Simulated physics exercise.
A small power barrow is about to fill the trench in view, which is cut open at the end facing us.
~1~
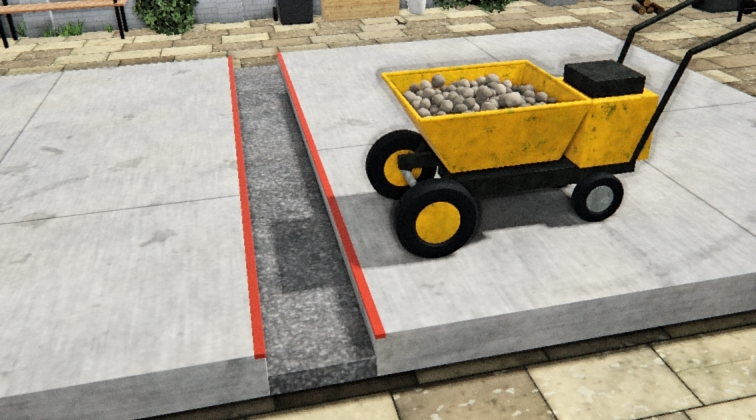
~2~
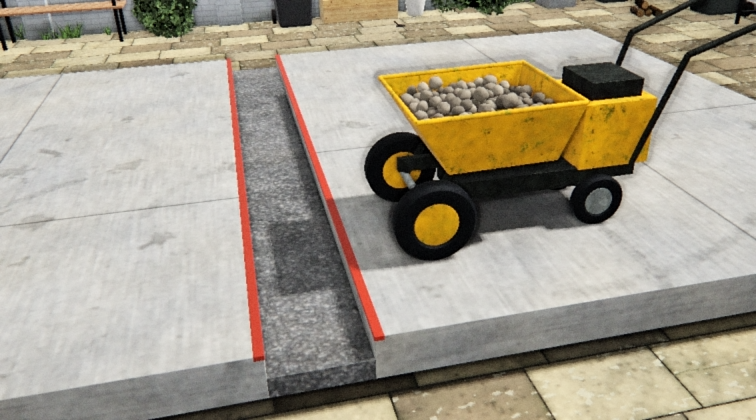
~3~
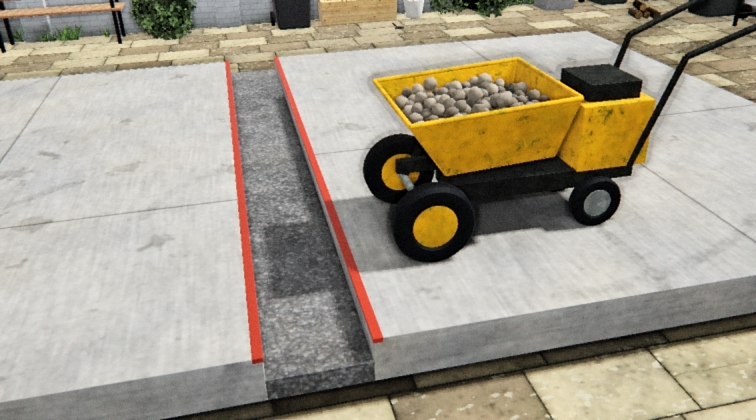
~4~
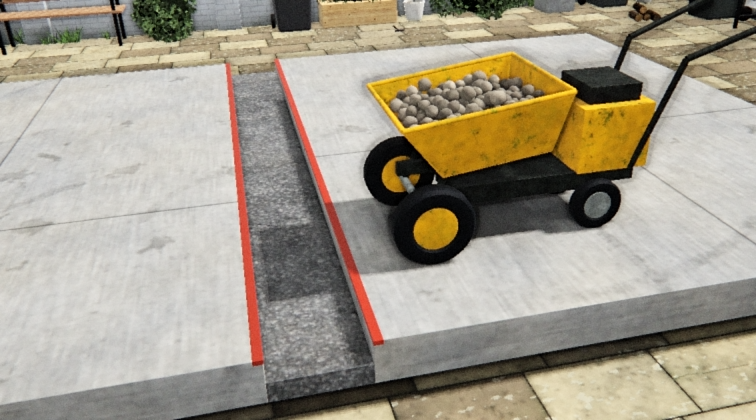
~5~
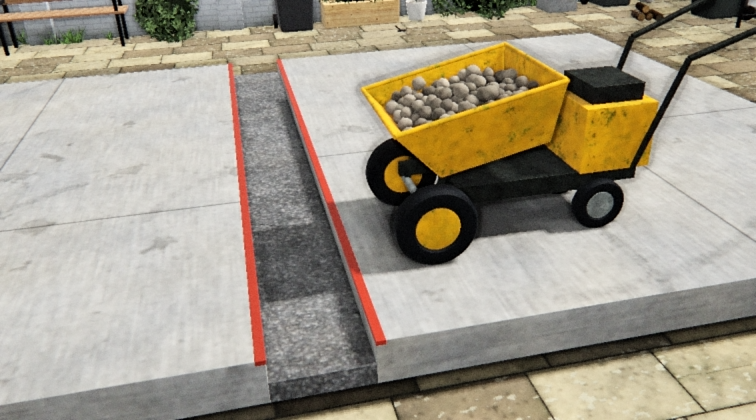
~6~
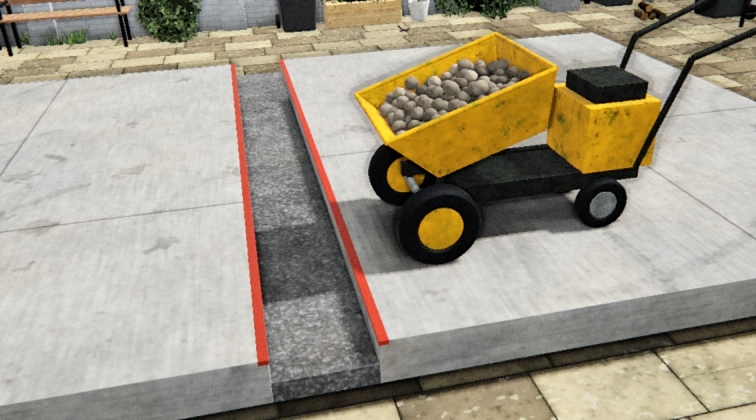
Yellow power barrow loaded with rounded stones standing beside a red-edged trench in concrete slabs, its skip gradually tilting leftward.
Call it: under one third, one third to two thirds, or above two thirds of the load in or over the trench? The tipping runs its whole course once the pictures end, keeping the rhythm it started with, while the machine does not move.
Above two thirds, I'd call it.
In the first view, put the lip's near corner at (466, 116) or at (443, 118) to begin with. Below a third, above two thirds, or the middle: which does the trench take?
Beyond two thirds, then above two thirds.
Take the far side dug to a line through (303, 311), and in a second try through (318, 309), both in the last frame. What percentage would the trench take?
You'd get 50 in a hundred the first time and 30 in a hundred the second.
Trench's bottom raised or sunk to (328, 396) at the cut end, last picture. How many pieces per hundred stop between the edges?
It works out to some 90 per cent.
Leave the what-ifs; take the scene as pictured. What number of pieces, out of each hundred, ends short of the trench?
About 0 per cent.
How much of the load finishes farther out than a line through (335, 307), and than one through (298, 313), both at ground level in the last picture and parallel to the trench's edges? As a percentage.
The first comes to 80 per cent, the second to 40 per cent.
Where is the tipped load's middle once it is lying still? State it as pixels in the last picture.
Last view, centre at rest - approx. (289, 256).
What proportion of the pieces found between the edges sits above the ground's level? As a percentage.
Estimate: Around 25 %.
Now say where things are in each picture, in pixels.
The first picture shows lip of the skip (420, 121), level; top of the load (476, 104), river pebbles; first edge of the trench (366, 294); far edge (255, 312), the trench over half as wide as the skip, and shallow for its width.
The second picture shows lip of the skip (417, 124), level; top of the load (474, 105).
The third picture shows lip of the skip (410, 127), tipped barely; top of the load (486, 103).
The fourth picture shows lip of the skip (403, 132), tipped a little; top of the load (480, 101).
The fifth picture shows lip of the skip (395, 137), tipped a little; top of the load (481, 95).
The sixth picture shows lip of the skip (387, 143), tipped clearly; top of the load (491, 91); first edge of the trench (370, 301); far edge (259, 318).
Just after the last frame, skip tipped steeply; every one in the skip.
A moment on, skip tipped right over; the larger part in the skip; roughly a quarter in or heaped over the trench; just a few beyond it; about a tenth falling.
Further on, skip tipped right over; about a tenth in the skip; the larger part in or heaped over the trench; about a tenth beyond it.
When it is over, skip tipped right over; the larger part in or heaped over the trench; about a tenth beyond it.
